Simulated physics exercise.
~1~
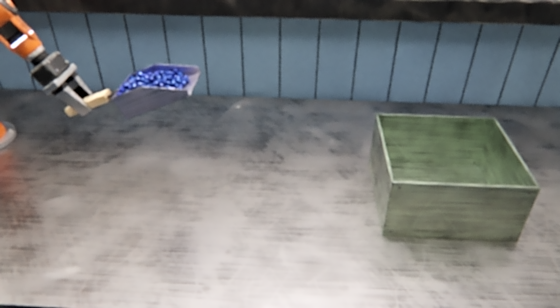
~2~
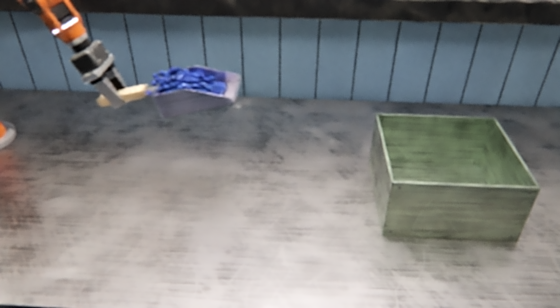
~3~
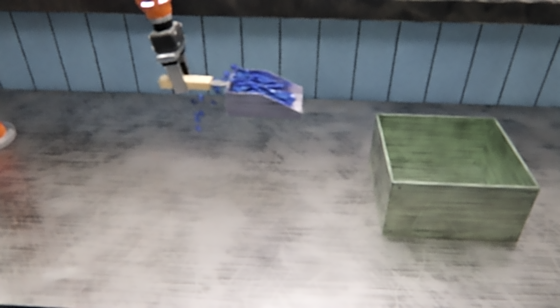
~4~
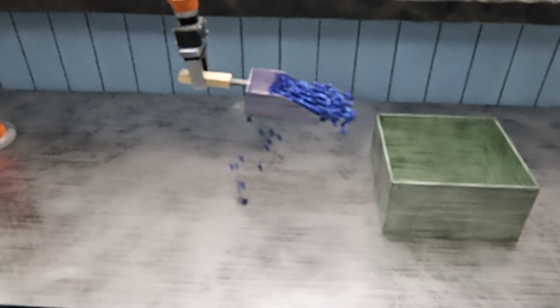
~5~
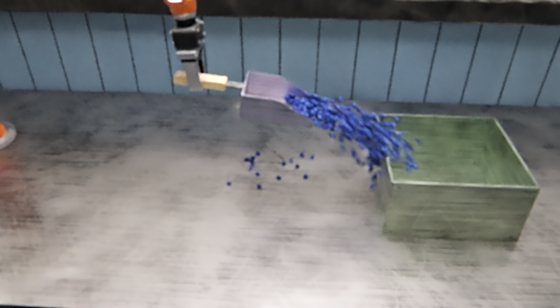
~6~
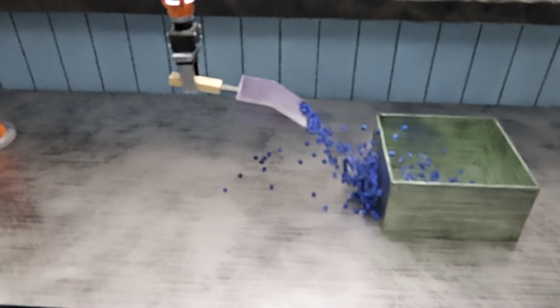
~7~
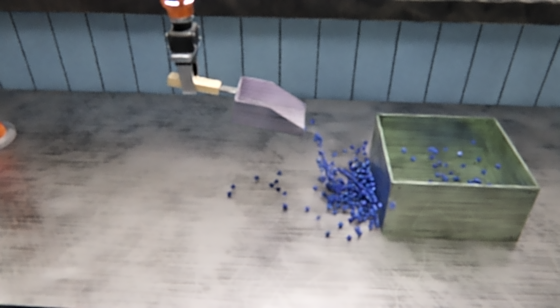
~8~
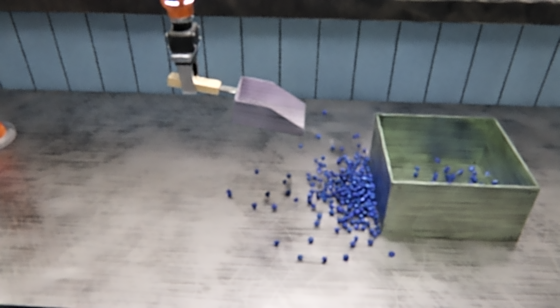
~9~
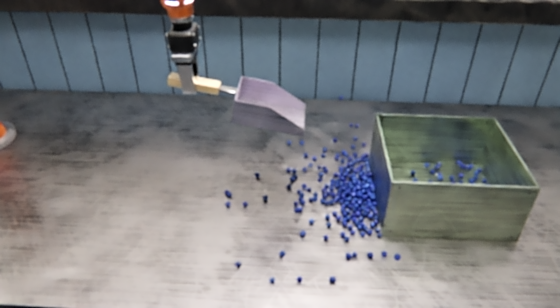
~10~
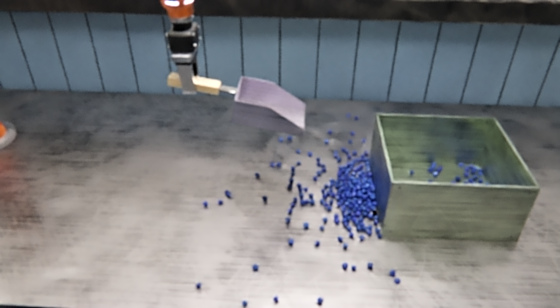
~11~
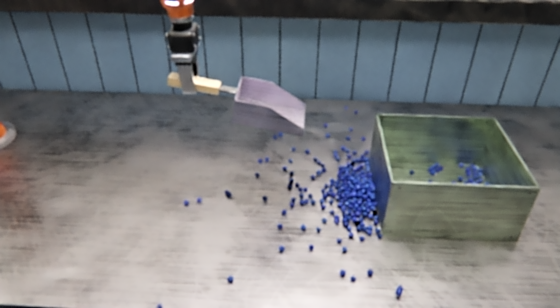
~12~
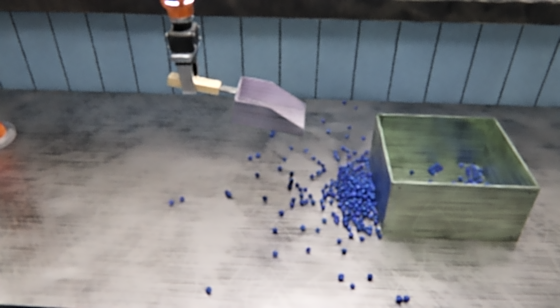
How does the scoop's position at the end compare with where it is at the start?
At the end the scoop is well to the right of its starting place and slightly lower in view, closer to the green box.
To begin with, a robot arm at the upper left holds a scoop full of small blue beads, while an open green box stands on the grey table to the right. The arm carries the scoop rightward, and a few beads spill behind it onto the table. As the scoop slows and tips down toward the box, the load slides off its open front in a stream. Some beads drop into the box, but most land in front of its left wall and scatter. Finally the empty scoop hangs still beside a heap of beads outside the box, with only a few inside.
